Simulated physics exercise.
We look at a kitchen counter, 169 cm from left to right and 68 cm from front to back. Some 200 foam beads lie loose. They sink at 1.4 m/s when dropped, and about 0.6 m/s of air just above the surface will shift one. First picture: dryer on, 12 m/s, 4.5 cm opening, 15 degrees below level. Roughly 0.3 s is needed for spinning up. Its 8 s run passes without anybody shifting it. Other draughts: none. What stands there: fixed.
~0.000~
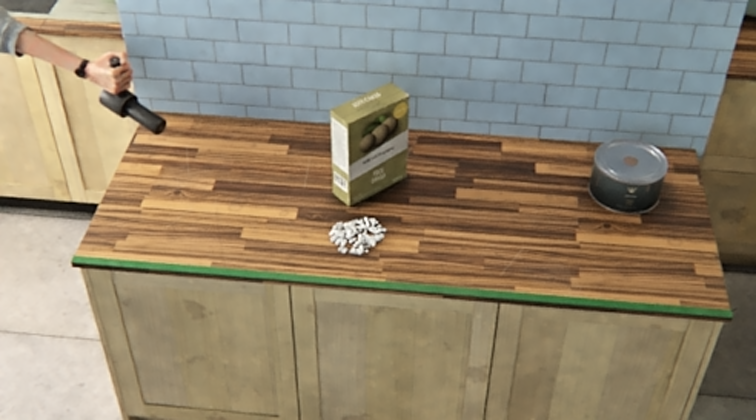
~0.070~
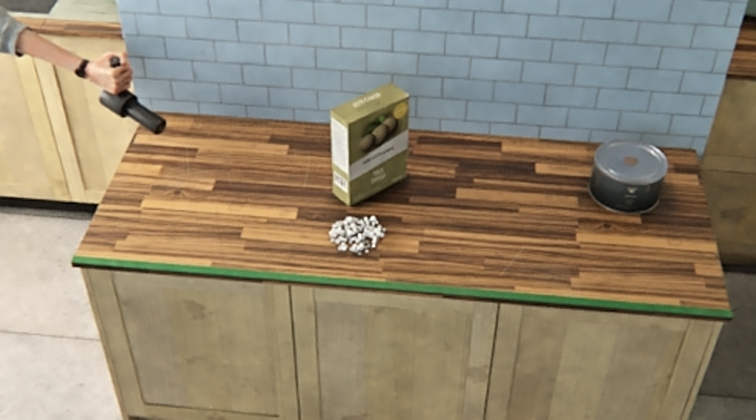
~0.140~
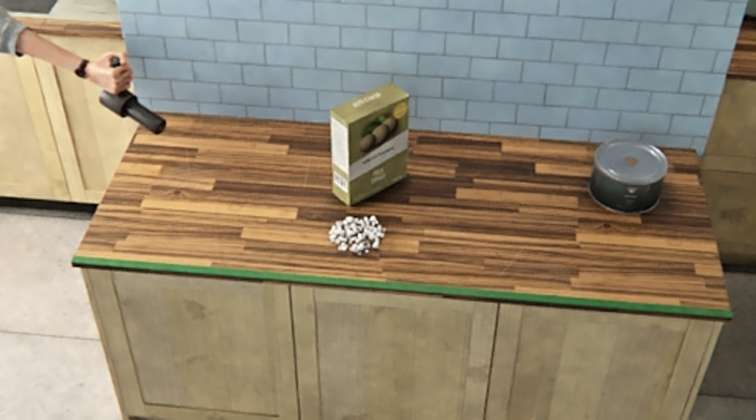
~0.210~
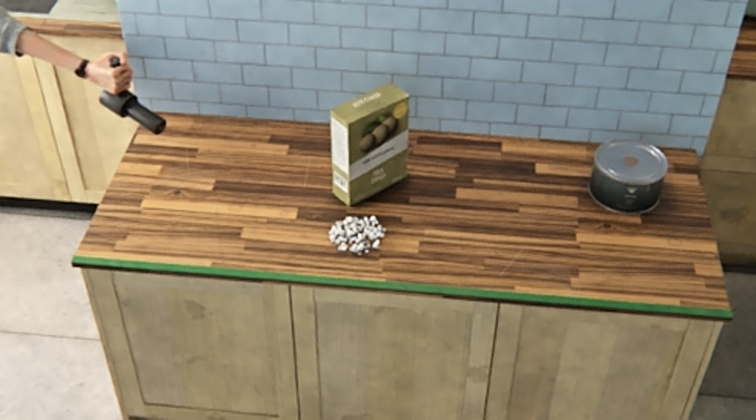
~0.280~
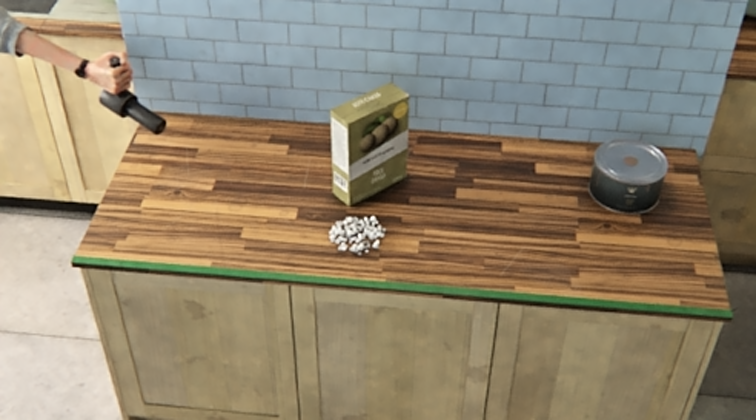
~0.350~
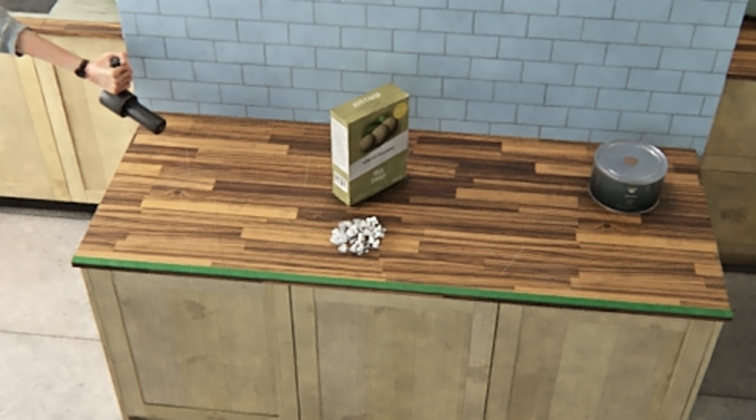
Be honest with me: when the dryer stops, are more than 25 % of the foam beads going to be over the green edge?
Loss there overshoots a quarter.
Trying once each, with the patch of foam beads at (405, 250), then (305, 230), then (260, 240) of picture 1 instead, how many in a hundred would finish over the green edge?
In turn: 70 per cent, 100 per cent, 100 per cent.
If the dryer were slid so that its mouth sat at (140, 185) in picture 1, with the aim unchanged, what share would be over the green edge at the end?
20 per cent, roughly.
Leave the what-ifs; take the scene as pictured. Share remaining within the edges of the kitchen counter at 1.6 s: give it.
I'd put it near 15 per cent.
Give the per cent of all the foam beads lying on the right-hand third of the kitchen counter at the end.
I'd estimate around 1 per cent.
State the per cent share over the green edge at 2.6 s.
I'd put it close to 80 per cent.
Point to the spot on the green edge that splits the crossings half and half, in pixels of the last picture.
I'd put my finger close to (464, 296).
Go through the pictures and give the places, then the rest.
In the first picture, the middle of the foam beads is near (360, 236), none has stirred yet and the mouth of the dryer is at (161, 128).
In the second picture, the middle of the foam beads is near (360, 236), none has stirred yet and the green edge is centred on (393, 290).
In the third picture, the middle of the foam beads is near (360, 236), none has stirred yet, the top of a carton is at (370, 102) and the top of a large tin is at (631, 161).
In the fourth picture, the middle of the foam beads is near (360, 236) and none has stirred yet.
In the fifth picture, the middle of the foam beads is near (360, 236) and none has stirred yet.
In the sixth picture, the middle of the foam beads is near (360, 236) and about 1 % have left their places.
After 1.6 s the count stands so, 83 % are over the green edge; the middle of those still in play is near (678, 262).
After 2.6 s the count stands so, 83 % are over the green edge.
After 4.4 s the count stands so, 83 % are over the green edge.
After 8.0 s, at the end, 83 % are over the green edge.
